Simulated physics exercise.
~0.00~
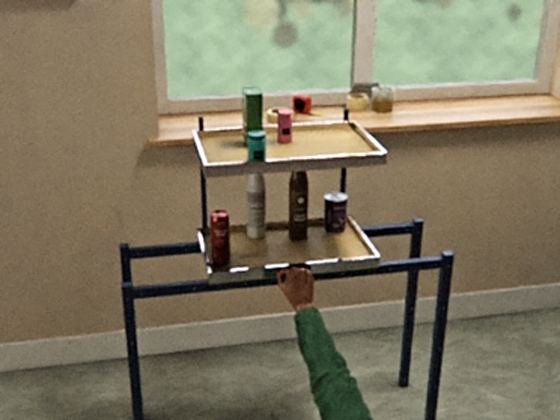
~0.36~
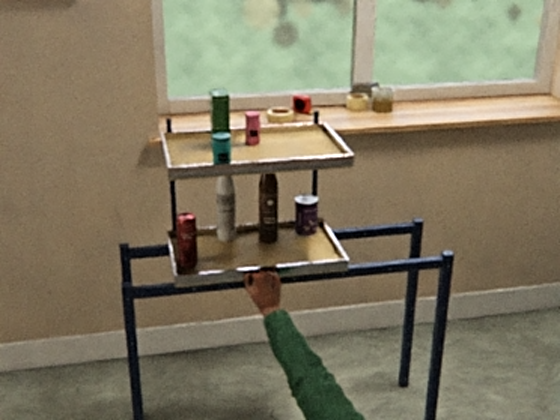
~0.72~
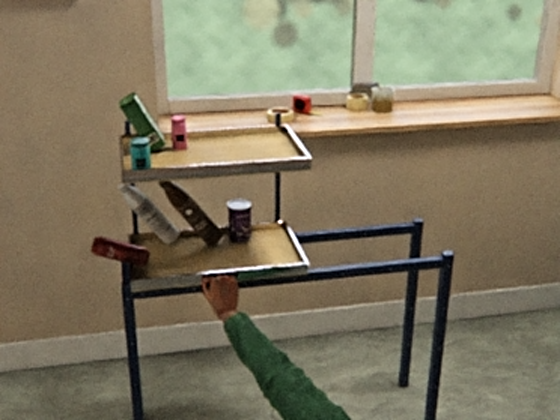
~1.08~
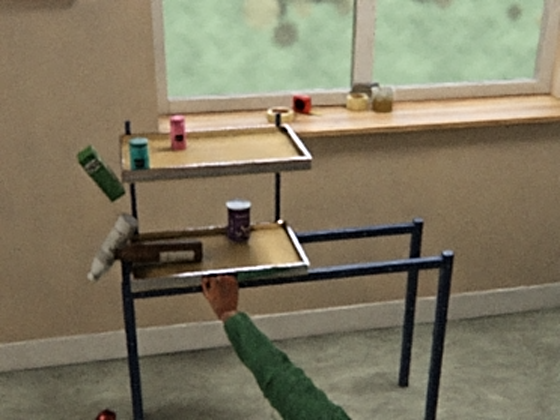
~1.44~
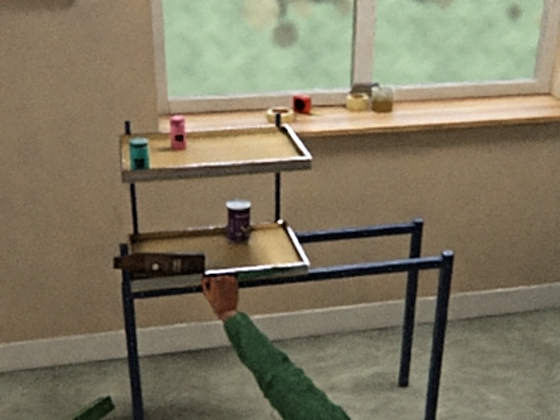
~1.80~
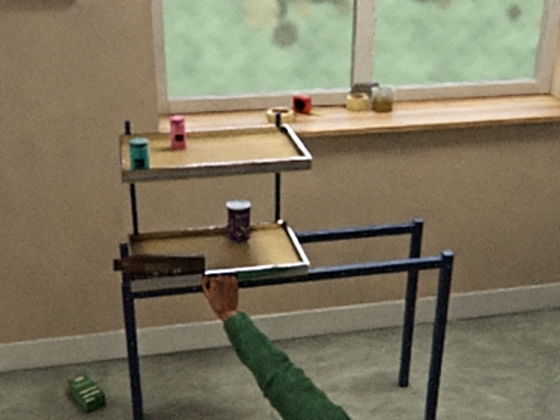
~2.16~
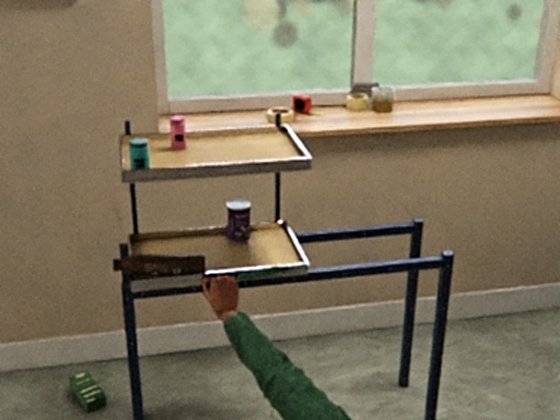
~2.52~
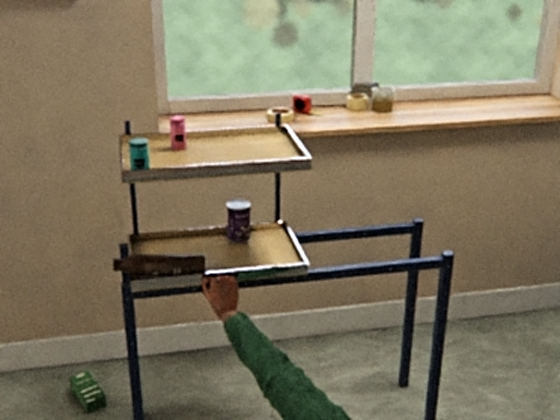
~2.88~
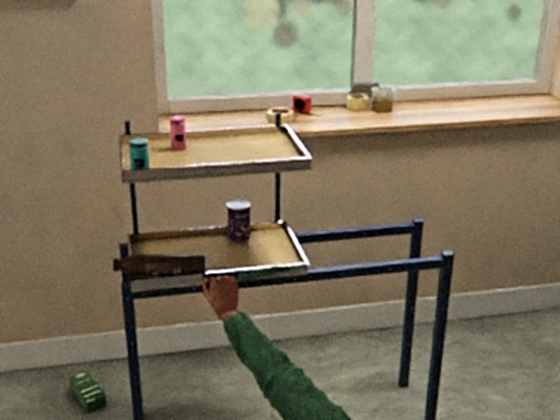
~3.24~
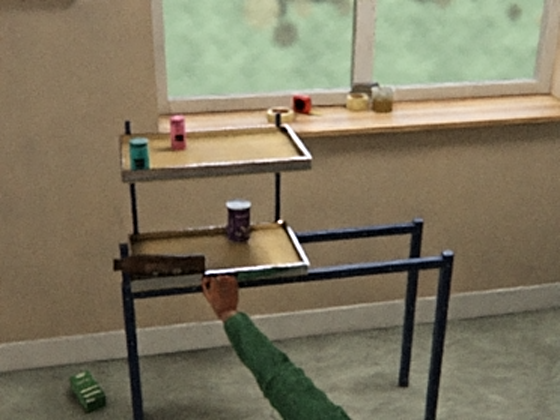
A hand slid a two-level tray left until it stopped abruptly, sending a green carton, a white bottle and a red can over the edge, while a brown bottle toppled and stayed on the lower level and the other containers remained upright.
